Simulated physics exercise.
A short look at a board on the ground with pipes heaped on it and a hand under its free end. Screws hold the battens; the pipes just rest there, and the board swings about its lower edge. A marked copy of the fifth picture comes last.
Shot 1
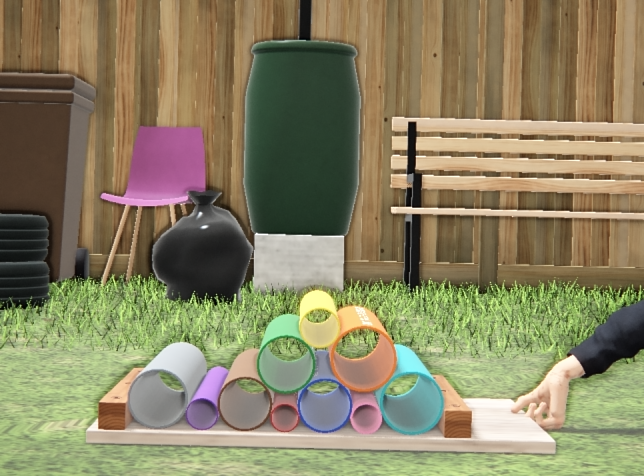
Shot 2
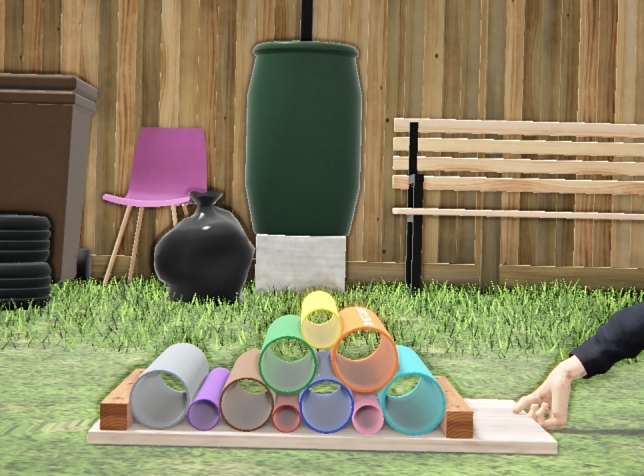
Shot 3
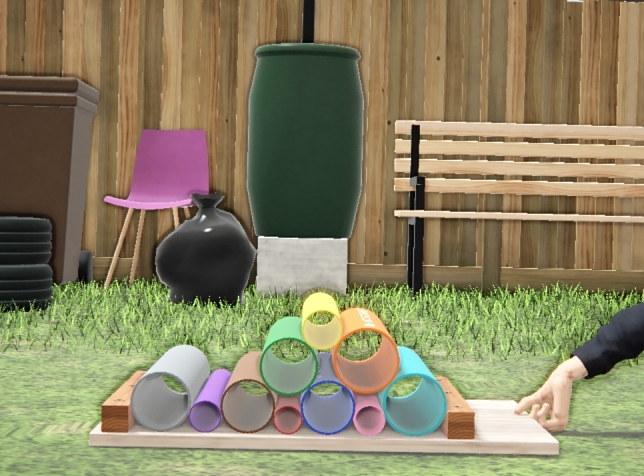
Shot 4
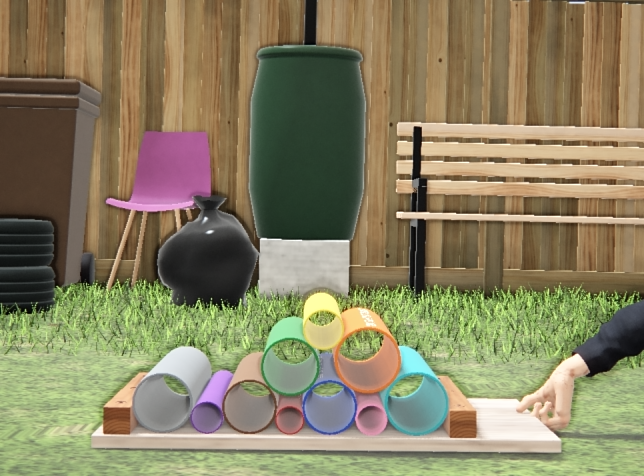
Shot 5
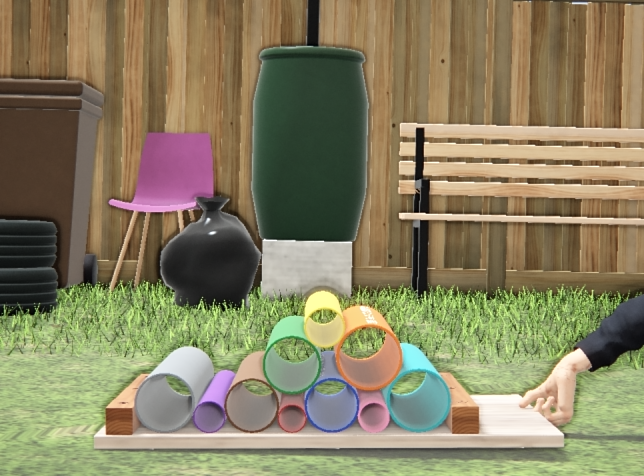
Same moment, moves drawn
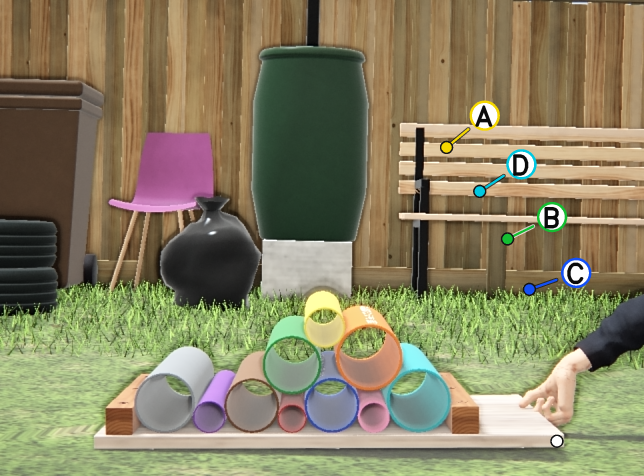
A heap of colourful pipes sat between two wooden blocks on a pale board on the grass, while a hand stayed at the board's right end; nothing moved apart from a very slight shift in the view.
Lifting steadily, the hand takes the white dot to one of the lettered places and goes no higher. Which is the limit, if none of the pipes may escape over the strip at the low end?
Lift it to D and no more.
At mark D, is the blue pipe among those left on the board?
Yes, with D.
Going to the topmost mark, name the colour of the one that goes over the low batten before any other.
It is the yellow one.
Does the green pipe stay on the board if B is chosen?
The green pipe: Yes.
On the marked copy, A at (447, 147); B at (507, 239); C at (529, 289); D at (480, 192); the white dot at (557, 441).
Taking D. A third of the way, board at 19°.
Two thirds of the way, board at 34°.
When it is over, board at 34°, none over the low batten.
As for the rest, A one over the low batten (yellow); B none over the low batten; C none over the low batten.
